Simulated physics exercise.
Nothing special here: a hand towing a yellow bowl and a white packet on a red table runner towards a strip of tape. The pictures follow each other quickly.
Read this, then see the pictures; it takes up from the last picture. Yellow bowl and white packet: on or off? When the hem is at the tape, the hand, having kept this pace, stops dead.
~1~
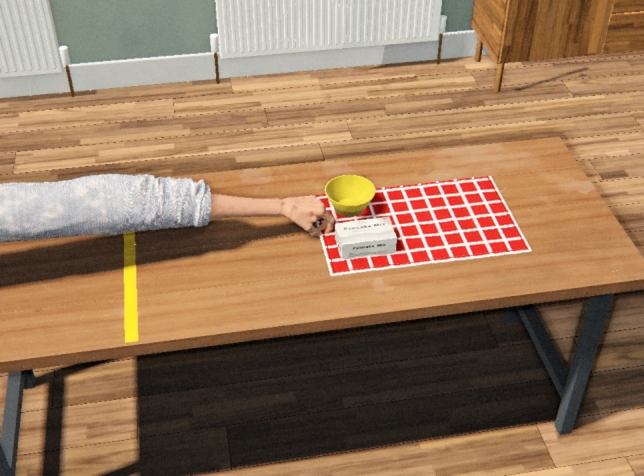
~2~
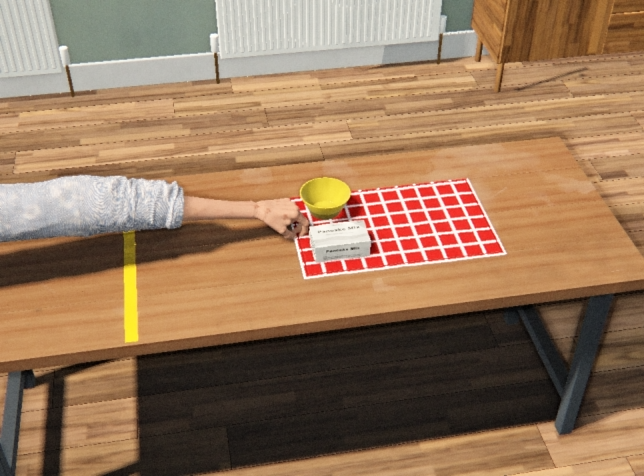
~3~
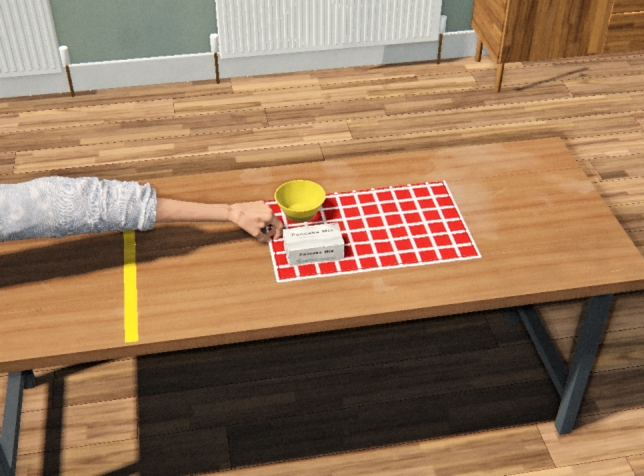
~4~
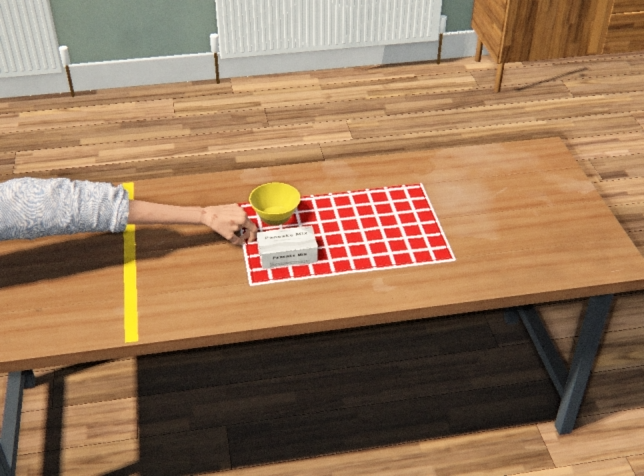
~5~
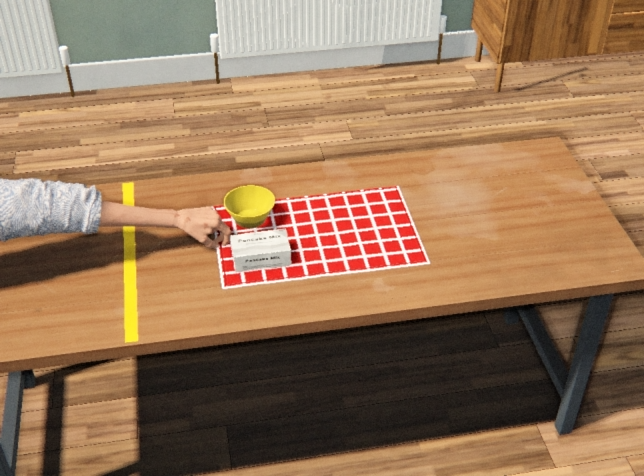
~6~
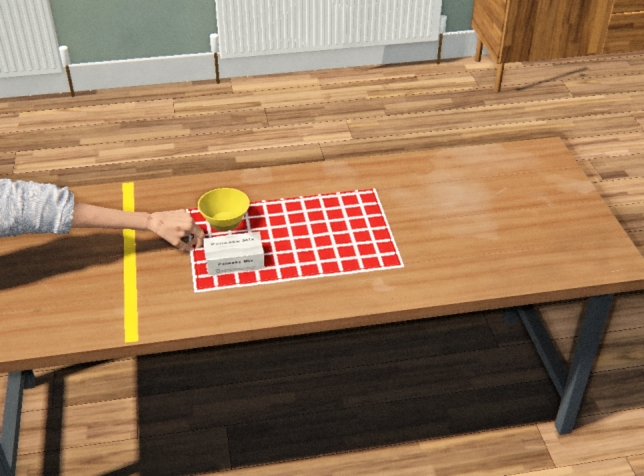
Yellow bowl - off; white packet - off.
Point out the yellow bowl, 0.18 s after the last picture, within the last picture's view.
(135, 223).
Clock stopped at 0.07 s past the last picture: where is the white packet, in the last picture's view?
It is somewhere near (196, 258).
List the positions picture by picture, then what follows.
In the first frame, table runner end (331, 276); yellow bowl (350, 190); white packet (366, 230); tape (131, 325).
In the second frame, table runner end (304, 279), far hem (506, 254); white packet (340, 233).
In the third frame, table runner end (277, 282); yellow bowl (300, 195).
In the fourth frame, table runner end (250, 285), far hem (456, 260); white packet (287, 239).
In the fifth frame, table runner end (223, 289); yellow bowl (250, 201).
In the sixth frame, table runner end (195, 292), far hem (404, 267); yellow bowl (224, 204); white packet (233, 246); tape (131, 325).
Then, 0.07 s later than the last view, hem short of the tape; yellow bowl on the cloth near (188, 217); white packet on the cloth near (196, 258).
Then, 0.18 s later than the last view, hem at the tape; yellow bowl on the cloth near (135, 223); white packet on the cloth near (140, 265).
Finally, hem at the tape; yellow bowl ahead of the hem near (63, 232); white packet ahead of the hem near (63, 275). The yellow bowl shoots off the front and the white packet slides clear of the cloth.
